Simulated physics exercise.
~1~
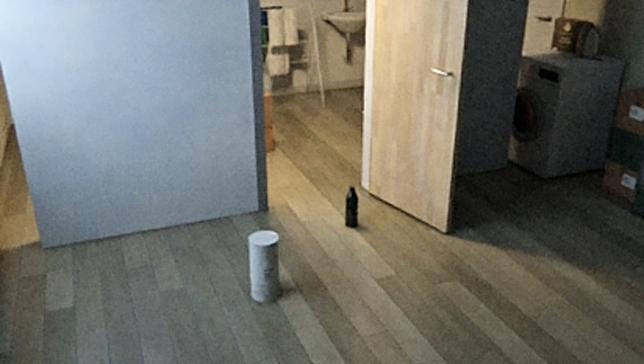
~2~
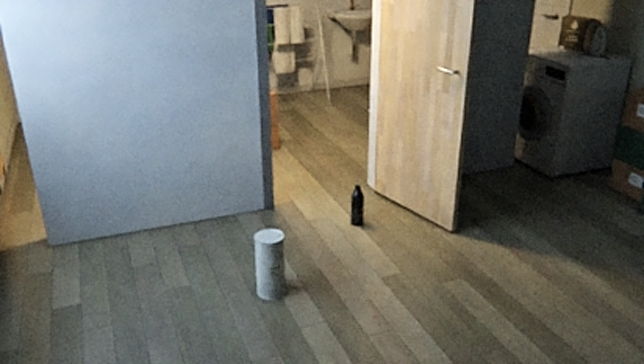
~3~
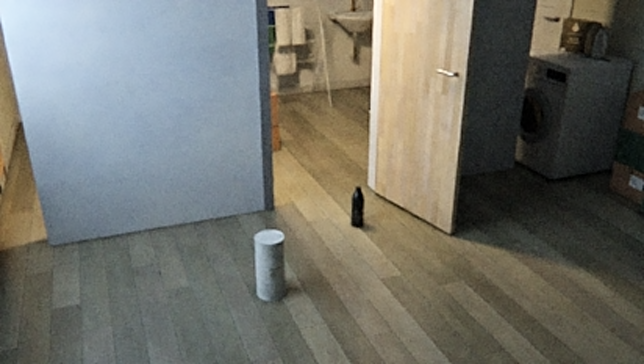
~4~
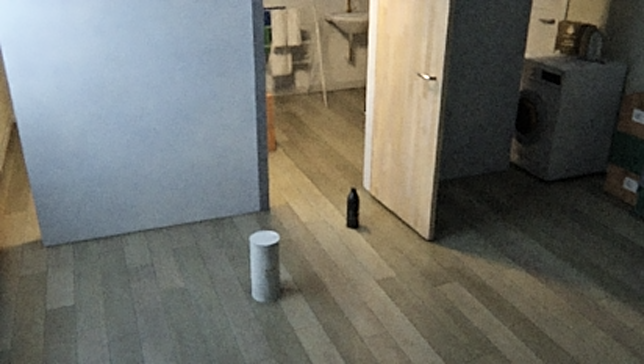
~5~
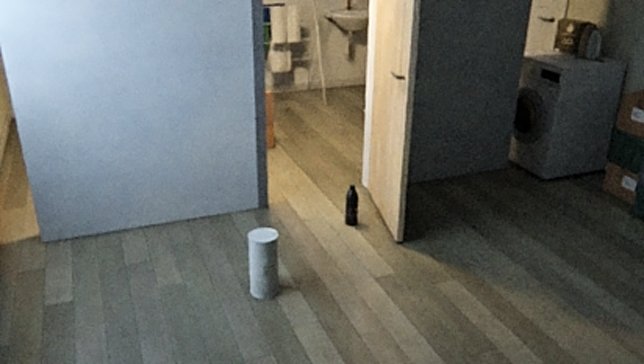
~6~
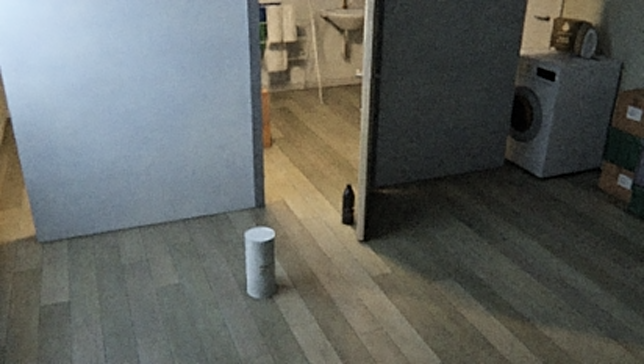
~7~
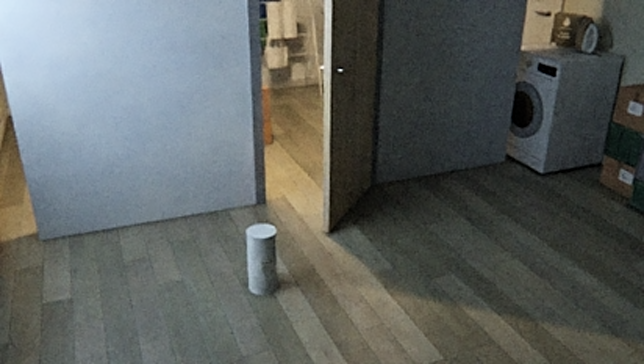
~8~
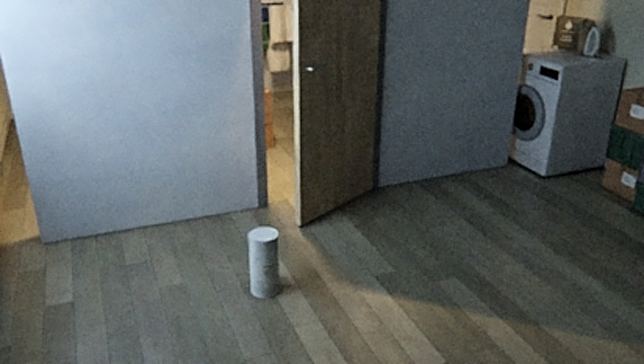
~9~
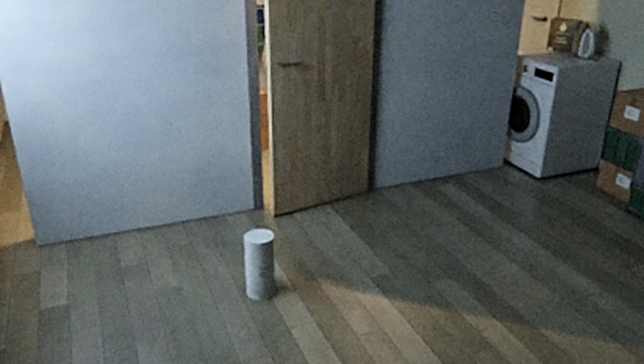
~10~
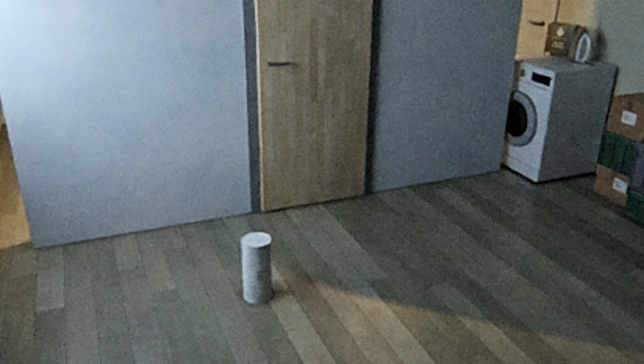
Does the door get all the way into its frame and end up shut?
Yes, the door swings all the way into its frame and ends up shut, with the black bottle no longer in sight.
